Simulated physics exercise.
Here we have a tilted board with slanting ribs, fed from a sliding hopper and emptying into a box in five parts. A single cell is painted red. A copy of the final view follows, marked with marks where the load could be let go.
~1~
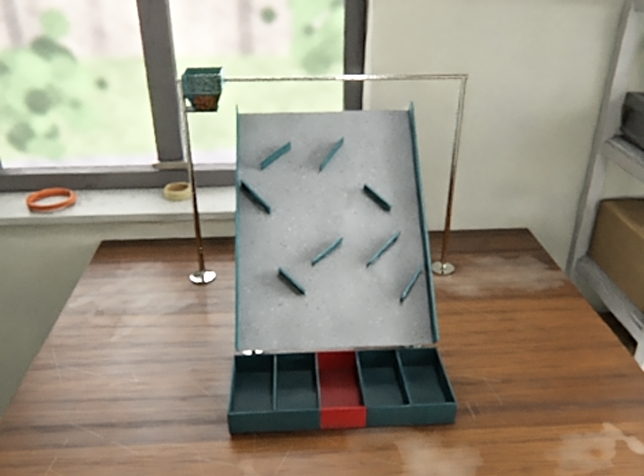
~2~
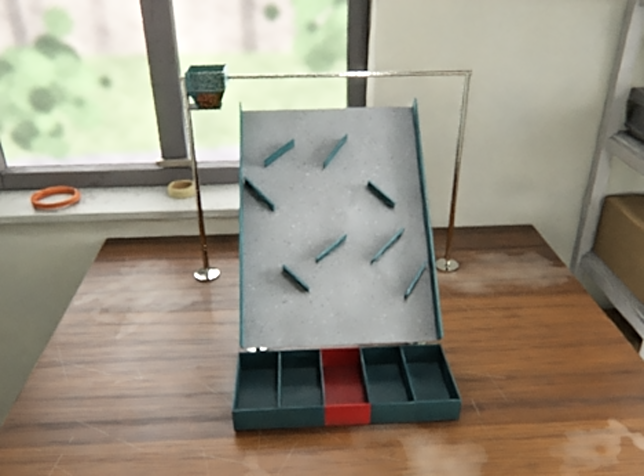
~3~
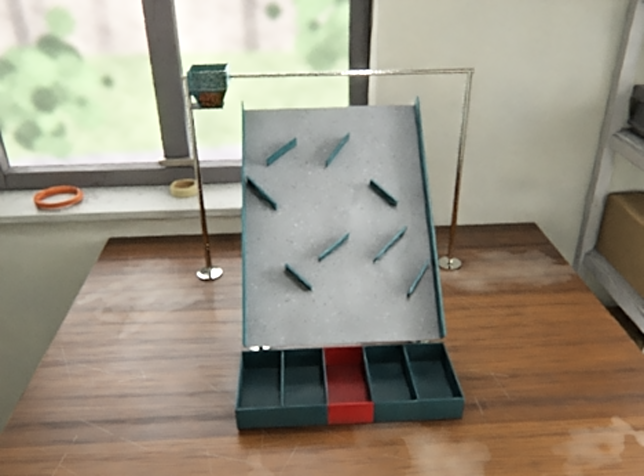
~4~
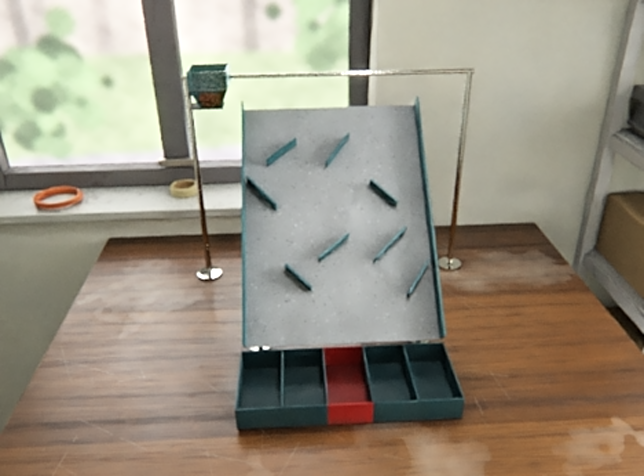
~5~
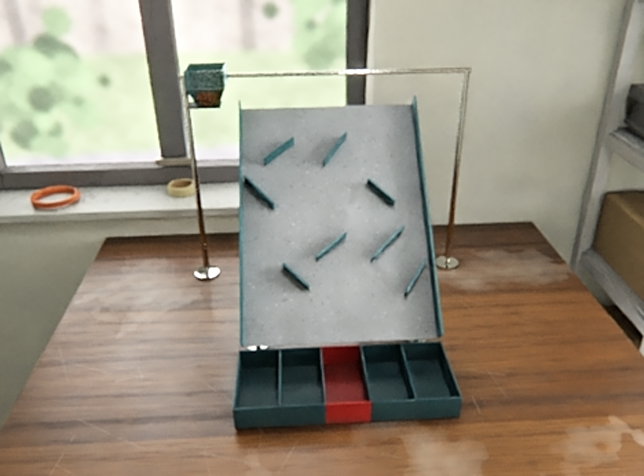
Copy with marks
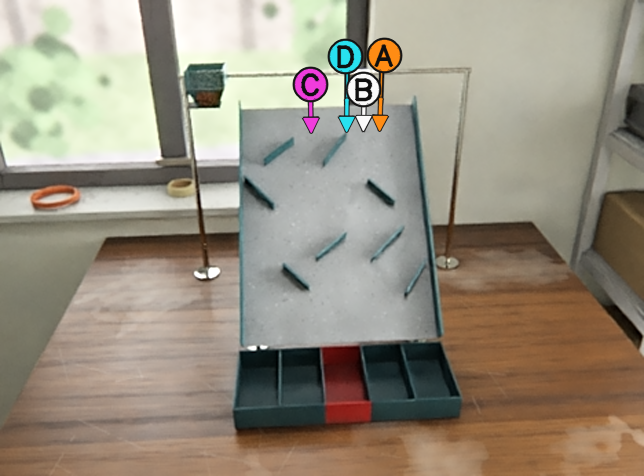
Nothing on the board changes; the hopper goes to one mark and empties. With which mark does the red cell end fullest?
Choose C.
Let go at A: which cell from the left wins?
The fourth.
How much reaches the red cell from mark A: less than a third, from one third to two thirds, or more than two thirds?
Less than a third.
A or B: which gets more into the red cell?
That would be B.
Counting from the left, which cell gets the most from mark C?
It is the third one.
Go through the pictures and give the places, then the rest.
The first frame shows hopper at (206, 103), clay pellets, door shut.
The second frame shows ribs (264, 161) to (294, 140), (324, 163) to (347, 134), (245, 177) to (274, 206).
The third frame shows ribs (371, 179) to (398, 202), (319, 257) to (349, 233), (376, 258) to (406, 226).
The fourth frame shows ribs (286, 264) to (312, 288), (410, 293) to (429, 259).
The fifth frame shows red cell at (348, 411), number 3 of 5 from the left.
On the marked copy, mark A meets the board at (379, 125); mark B meets the board at (363, 125); mark C meets the board at (311, 127); mark D meets the board at (346, 126).
Choosing A, a small part in the red cell, most in other cells, a small part held on the board.
Choosing B, about a third in the red cell, about half in other cells, a stray few held on the board, a small part outside the box.
Choosing C, most in the red cell, a small part in other cells.
Choosing D, about a third in the red cell, about half in other cells, a stray few held on the board, a small part outside the box.
